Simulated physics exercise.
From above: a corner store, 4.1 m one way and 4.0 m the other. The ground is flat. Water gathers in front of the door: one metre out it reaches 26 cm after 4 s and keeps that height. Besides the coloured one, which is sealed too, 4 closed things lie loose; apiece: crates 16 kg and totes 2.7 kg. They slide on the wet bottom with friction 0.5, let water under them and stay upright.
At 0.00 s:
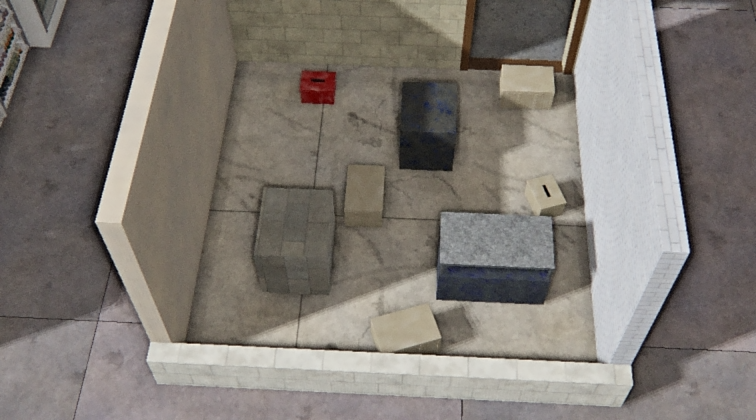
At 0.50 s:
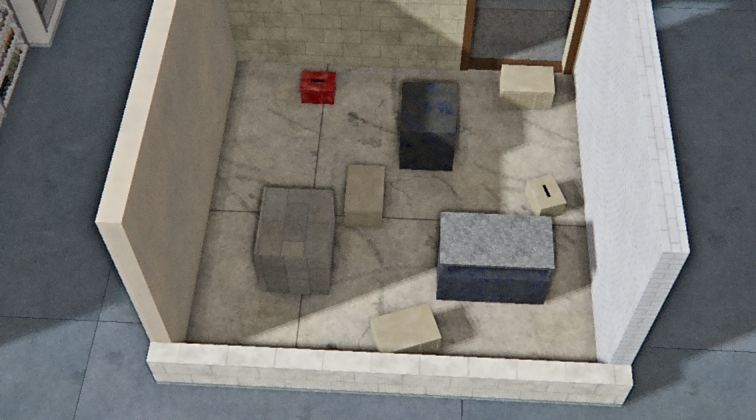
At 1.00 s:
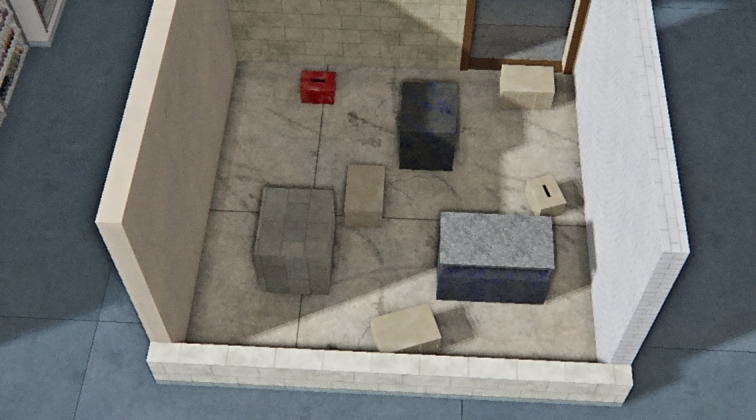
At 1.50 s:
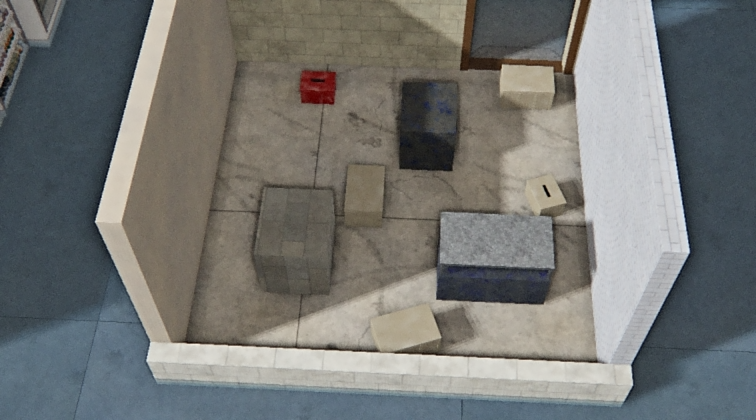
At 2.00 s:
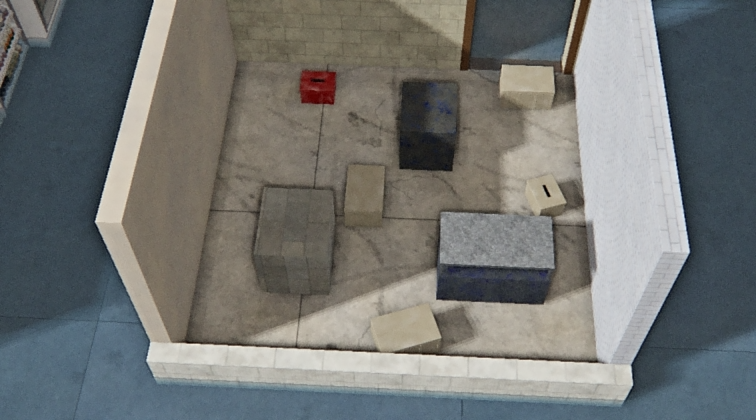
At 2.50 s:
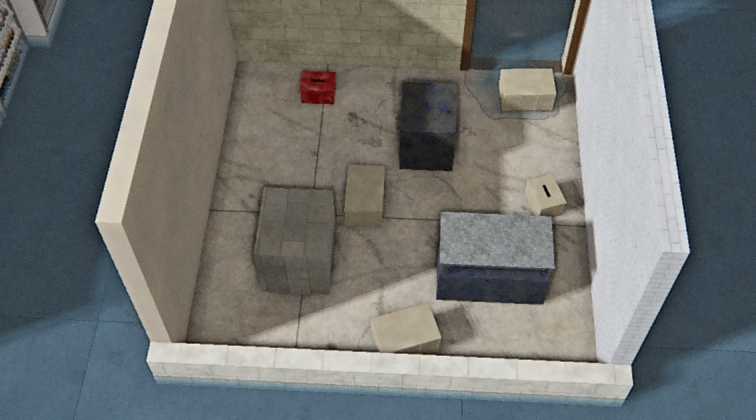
In this clip, a walled room seen from above holds a small red tote, pale boxes and larger dark and grey blocks, all motionless, while bluish water outside rises behind the doorway and a shallow patch spreads just inside.
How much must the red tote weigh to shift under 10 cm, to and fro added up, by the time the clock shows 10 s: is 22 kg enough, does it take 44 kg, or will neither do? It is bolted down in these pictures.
I expect that the lower weight is enough.
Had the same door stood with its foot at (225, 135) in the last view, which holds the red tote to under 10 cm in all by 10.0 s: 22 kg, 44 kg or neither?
In that case the smaller load will do.
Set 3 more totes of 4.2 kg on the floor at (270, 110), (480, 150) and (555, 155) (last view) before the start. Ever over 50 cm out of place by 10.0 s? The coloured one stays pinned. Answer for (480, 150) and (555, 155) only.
In that order: More, past it.
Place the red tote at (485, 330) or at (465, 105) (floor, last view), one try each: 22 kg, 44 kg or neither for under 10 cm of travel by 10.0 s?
In that order: The smaller is enough; it takes the larger.
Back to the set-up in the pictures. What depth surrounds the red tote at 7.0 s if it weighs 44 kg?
Roughly 2 cm.
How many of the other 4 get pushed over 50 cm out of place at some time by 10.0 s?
I count 4.
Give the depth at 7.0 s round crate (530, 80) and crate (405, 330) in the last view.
Roughly 16 and 8 cm.
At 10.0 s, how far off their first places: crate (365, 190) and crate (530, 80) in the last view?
In turn: 150 cm, 300 cm.
After 3.5 s the red tote would be 0 cm from its start with 22 kg and 0 cm from its start with 44 kg; 0 cm of water round it then.
After 4.5 s the red tote would be 0 cm from its start with 22 kg and 0 cm from its start with 44 kg; 1 cm of water round it then.
After 7.0 s the red tote would be 0 cm from its start with 22 kg and 0 cm from its start with 44 kg; 2 cm of water round it then.
After 10.0 s the red tote would be 2 cm from its start with 22 kg and 1 cm from its start with 44 kg; 6 cm of water round it then.
